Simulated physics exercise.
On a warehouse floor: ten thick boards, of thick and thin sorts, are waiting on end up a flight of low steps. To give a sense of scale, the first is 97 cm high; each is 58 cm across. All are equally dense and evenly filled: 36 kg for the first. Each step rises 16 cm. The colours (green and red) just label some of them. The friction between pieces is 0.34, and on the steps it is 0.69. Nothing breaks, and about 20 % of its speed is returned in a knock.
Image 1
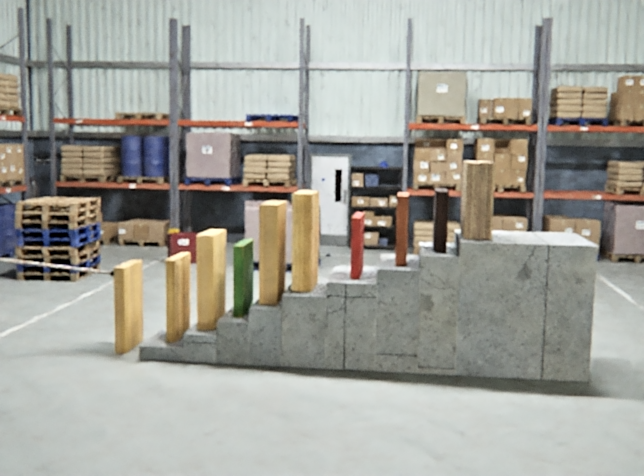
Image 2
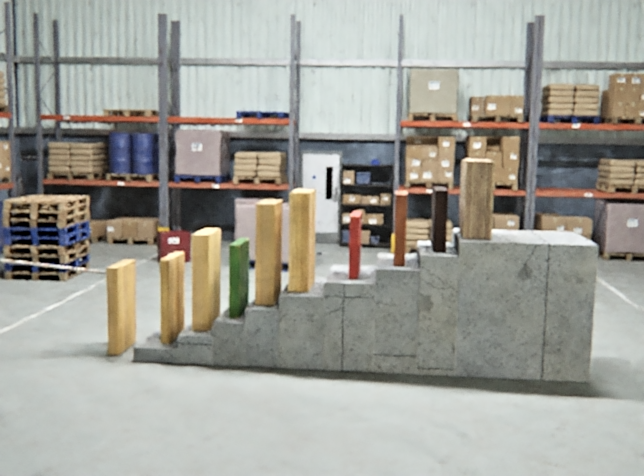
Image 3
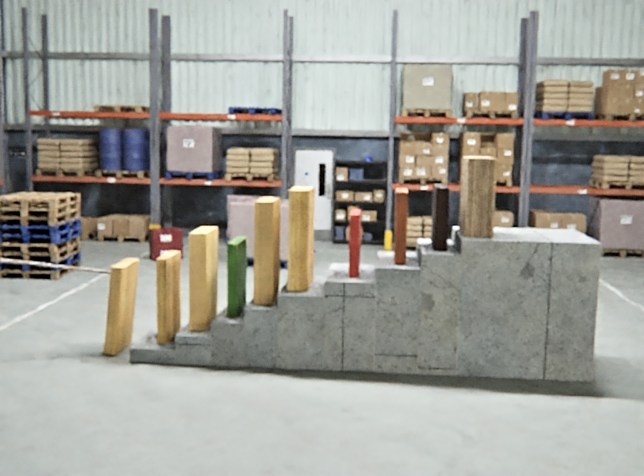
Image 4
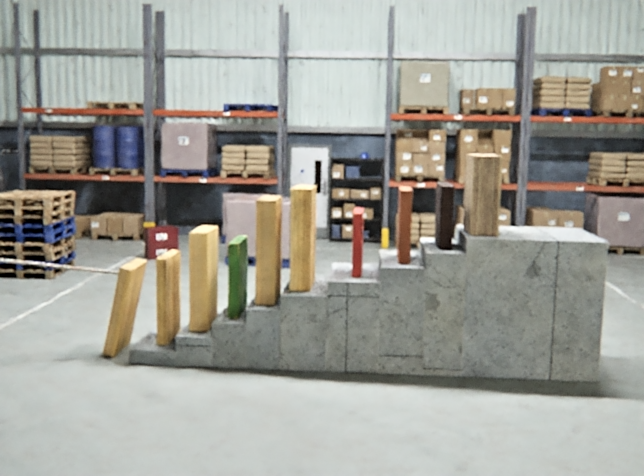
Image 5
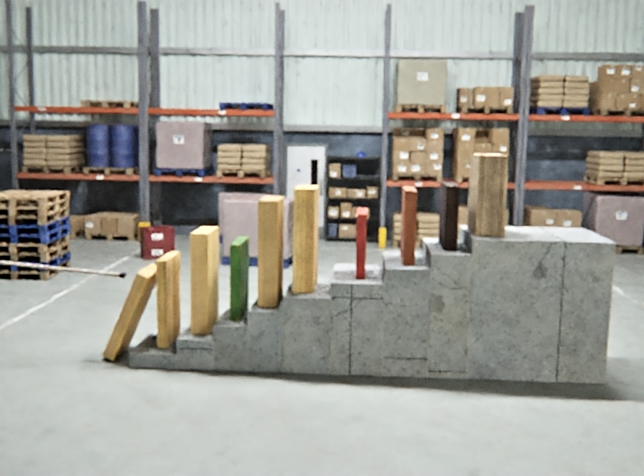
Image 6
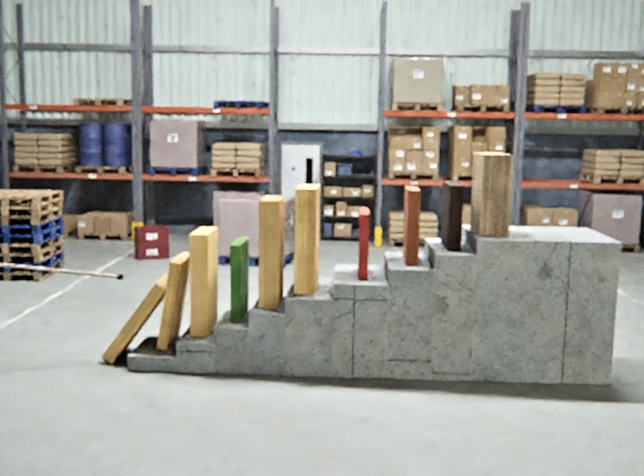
A row of upright boards stood along grey concrete steps in a warehouse as a thin pole pushed the leftmost one over to the right, and it leaned against the next, which tilted slightly.
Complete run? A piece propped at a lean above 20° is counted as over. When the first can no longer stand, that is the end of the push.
No.
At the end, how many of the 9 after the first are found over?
7.
Then, 0.72 s past the last view, 2 of the 9 other boards over; green board 15° from how it stood.
Then, 1.72 s past the last view, 6 of the 9 other boards over; green board 42° from how it stood; red board 28° from how it stood.
In the end, 7 of the 9 other boards over; red board 59° from how it stood; green board 41° from how it stood. Two left standing. From the last view, middles, red board near (387, 255), green board near (256, 285).
